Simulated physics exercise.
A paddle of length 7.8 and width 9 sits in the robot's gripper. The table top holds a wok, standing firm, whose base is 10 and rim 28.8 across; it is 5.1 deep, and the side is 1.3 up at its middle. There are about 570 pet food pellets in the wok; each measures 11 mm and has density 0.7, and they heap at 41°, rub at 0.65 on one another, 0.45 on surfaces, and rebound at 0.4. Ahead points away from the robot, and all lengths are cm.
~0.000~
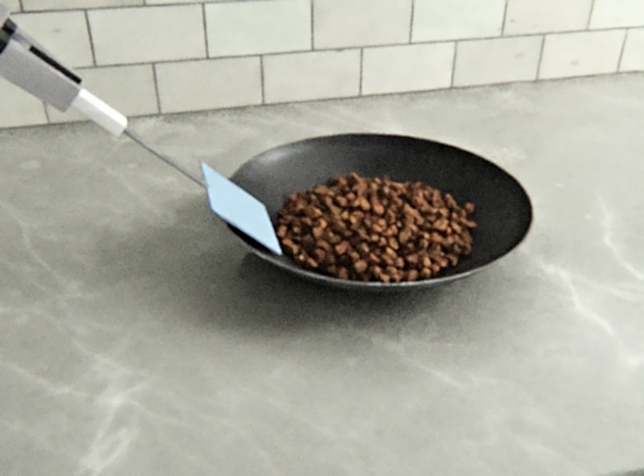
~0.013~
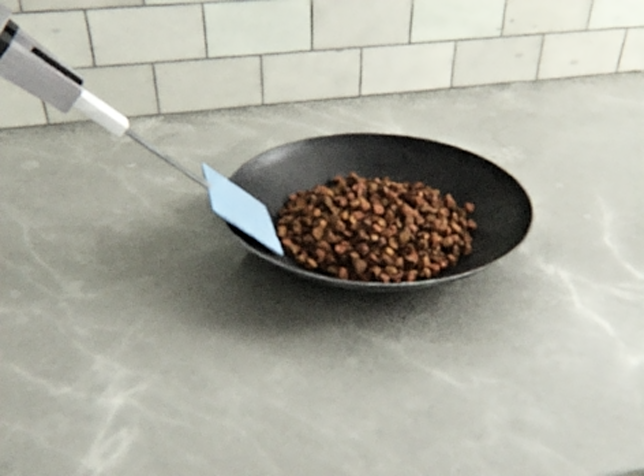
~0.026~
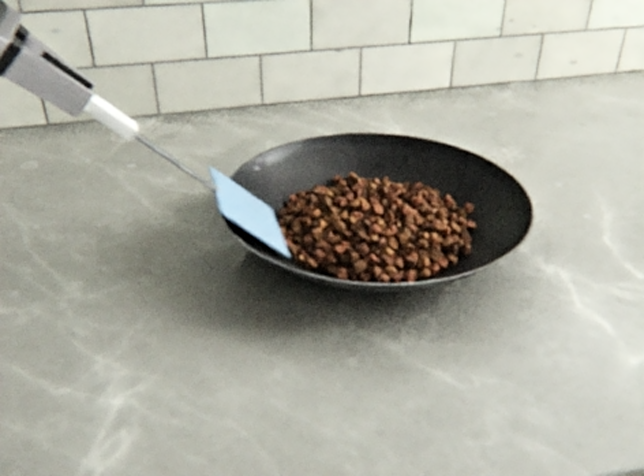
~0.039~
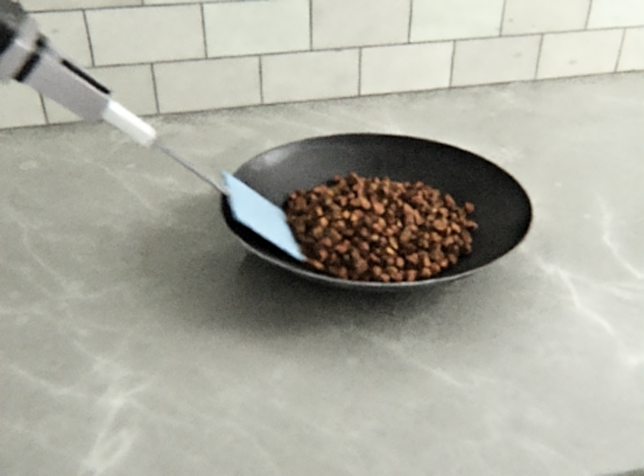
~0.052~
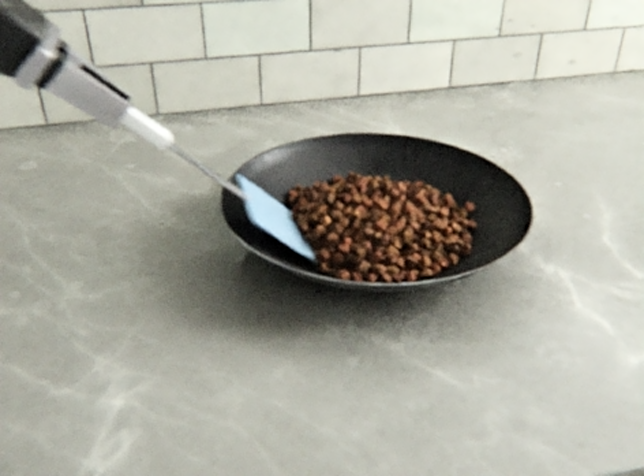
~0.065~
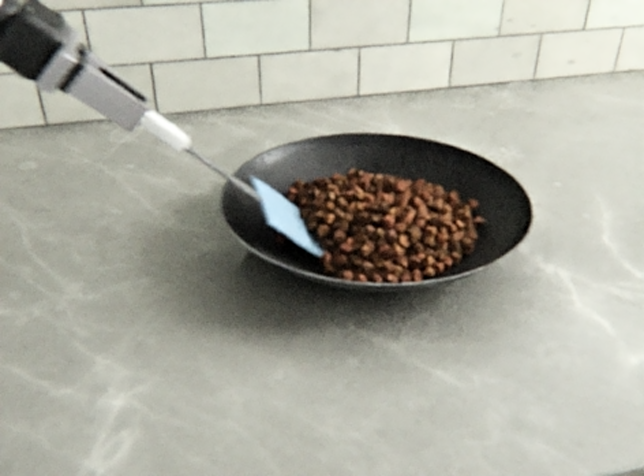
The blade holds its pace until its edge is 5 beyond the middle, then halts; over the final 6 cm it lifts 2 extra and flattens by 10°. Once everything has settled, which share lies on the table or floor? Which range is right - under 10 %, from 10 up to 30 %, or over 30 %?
Right range: Under 10 %.
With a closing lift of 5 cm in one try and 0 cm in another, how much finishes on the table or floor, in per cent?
10 and 10 %.
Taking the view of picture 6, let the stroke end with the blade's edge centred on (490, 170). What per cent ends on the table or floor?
Around 50 percent.
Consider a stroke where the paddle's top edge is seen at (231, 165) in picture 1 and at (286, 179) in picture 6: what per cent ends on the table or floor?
It works out to about 10 %, more or less.
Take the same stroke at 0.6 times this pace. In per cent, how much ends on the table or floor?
Near 0 in a hundred.
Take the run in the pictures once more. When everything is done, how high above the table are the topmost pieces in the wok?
Height at rest: Roughly 7.0 cm.
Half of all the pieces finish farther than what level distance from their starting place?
Roughly 7 cm.
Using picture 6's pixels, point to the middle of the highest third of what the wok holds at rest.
(468, 186).
After 0.10 s, sloping 44°, highest piece 7 above the table; 573 in the wok.
After 0.13 s, sloping 40°, highest piece 8 above the table; 573 in the wok.
After 0.34 s, sloping 34°, highest piece 7 above the table; 541 in the wok, 29 on the table or floor, 3 on the blade or in flight.
After 1.39 s, sloping 34°, highest piece 6 above the table; 541 in the wok, 32 on the table or floor.
In the end, 541 in the wok, 32 on the table or floor. That is 6 % on the table or floor.
